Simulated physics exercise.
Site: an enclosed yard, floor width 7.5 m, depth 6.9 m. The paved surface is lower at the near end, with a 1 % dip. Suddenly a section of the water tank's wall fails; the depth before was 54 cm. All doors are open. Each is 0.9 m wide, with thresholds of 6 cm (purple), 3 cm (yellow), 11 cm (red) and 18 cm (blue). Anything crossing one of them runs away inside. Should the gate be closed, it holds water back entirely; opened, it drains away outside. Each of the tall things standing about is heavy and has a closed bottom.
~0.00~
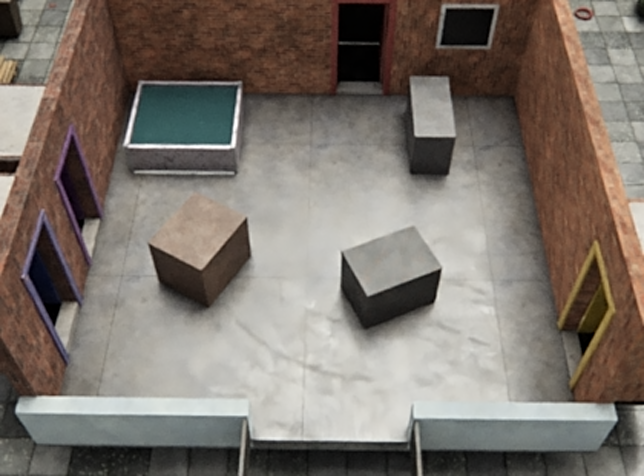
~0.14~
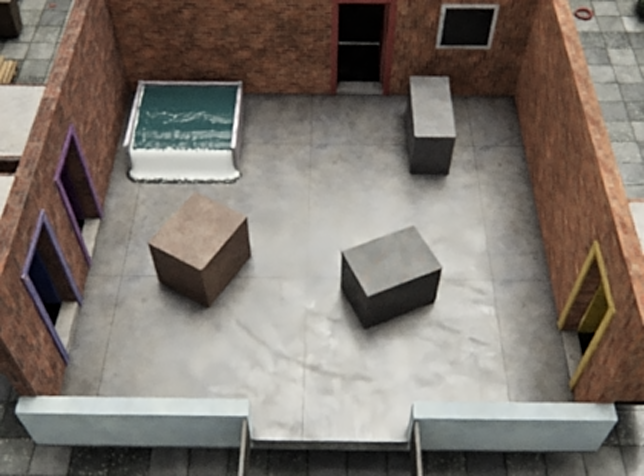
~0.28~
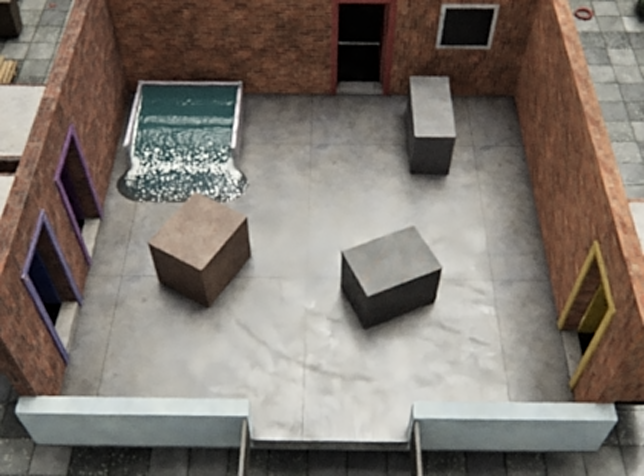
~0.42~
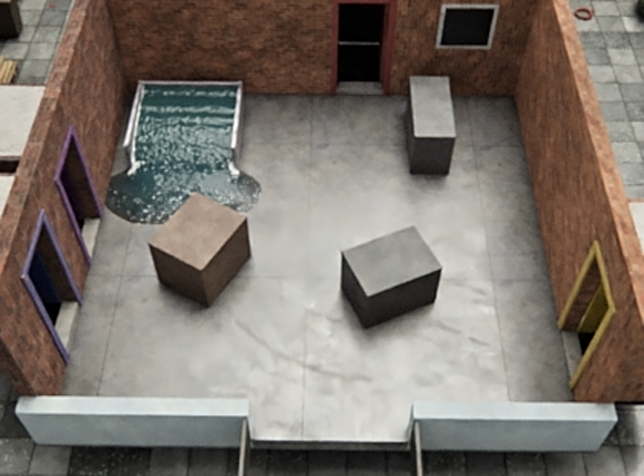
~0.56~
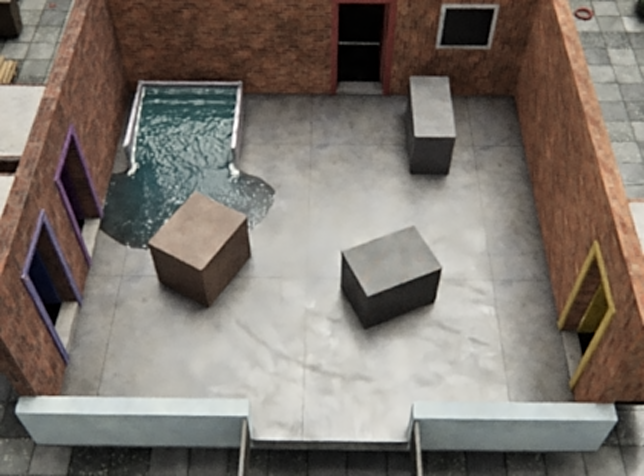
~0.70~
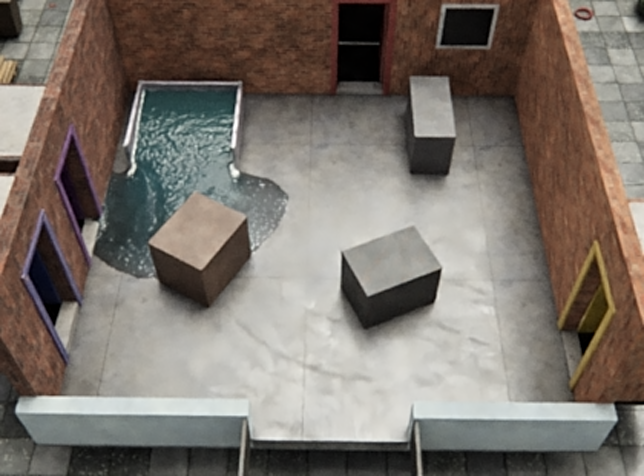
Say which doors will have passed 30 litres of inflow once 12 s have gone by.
In order: Purple door: Tops the amount; yellow door: Tops the amount; red door: Falls short; blue door: Falls short.
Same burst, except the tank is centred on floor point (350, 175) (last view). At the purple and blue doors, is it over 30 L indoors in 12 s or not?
Result - purple door does not exceed it, blue door does not exceed it.
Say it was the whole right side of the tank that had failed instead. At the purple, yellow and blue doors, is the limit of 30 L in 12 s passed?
Then: Purple below, yellow above, blue below.
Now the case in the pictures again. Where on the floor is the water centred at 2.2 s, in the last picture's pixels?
I'd say somewhere around (175, 236).
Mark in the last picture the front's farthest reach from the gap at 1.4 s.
Roughly at pixel (111, 387).
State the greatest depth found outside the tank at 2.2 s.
42 cm or so.
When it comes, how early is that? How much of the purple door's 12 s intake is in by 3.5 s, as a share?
I'd say close to 60 percent.
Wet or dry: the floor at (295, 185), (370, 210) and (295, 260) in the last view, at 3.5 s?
Respectively: Was missed, got hit, got hit.
After 1.4 s water covers 20 % of the floor and is deepest (28 cm) near (195, 232); purple door 11 cm at the sill, 1 L in, yellow door not reached, red door not reached, blue door 5 cm at the sill, 0 L in.
After 2.2 s water covers 30 % of the floor and is deepest (42 cm) near (54, 421); purple door 11 cm at the sill, 13 L in, yellow door not reached, red door not reached, blue door 21 cm at the sill, 2 L in.
After 3.5 s water covers 45 % of the floor and is deepest (26 cm) near (80, 421); purple door 12 cm at the sill, 32 L in, yellow door not reached, red door not reached, blue door 10 cm at the sill, 6 L in.
After 7.0 s water covers 70 % of the floor and is deepest (12 cm) near (573, 427); purple door 4 cm at the sill, 55 L in, yellow door 9 cm at the sill, 26 L in, red door not reached, blue door 7 cm at the sill, 6 L in.
After 12.0 s water covers 80 % of the floor and is deepest (6 cm) near (421, 425); purple door 2 cm at the sill, 55 L in, yellow door 6 cm at the sill, 88 L in, red door not reached, blue door 4 cm at the sill, 6 L in.
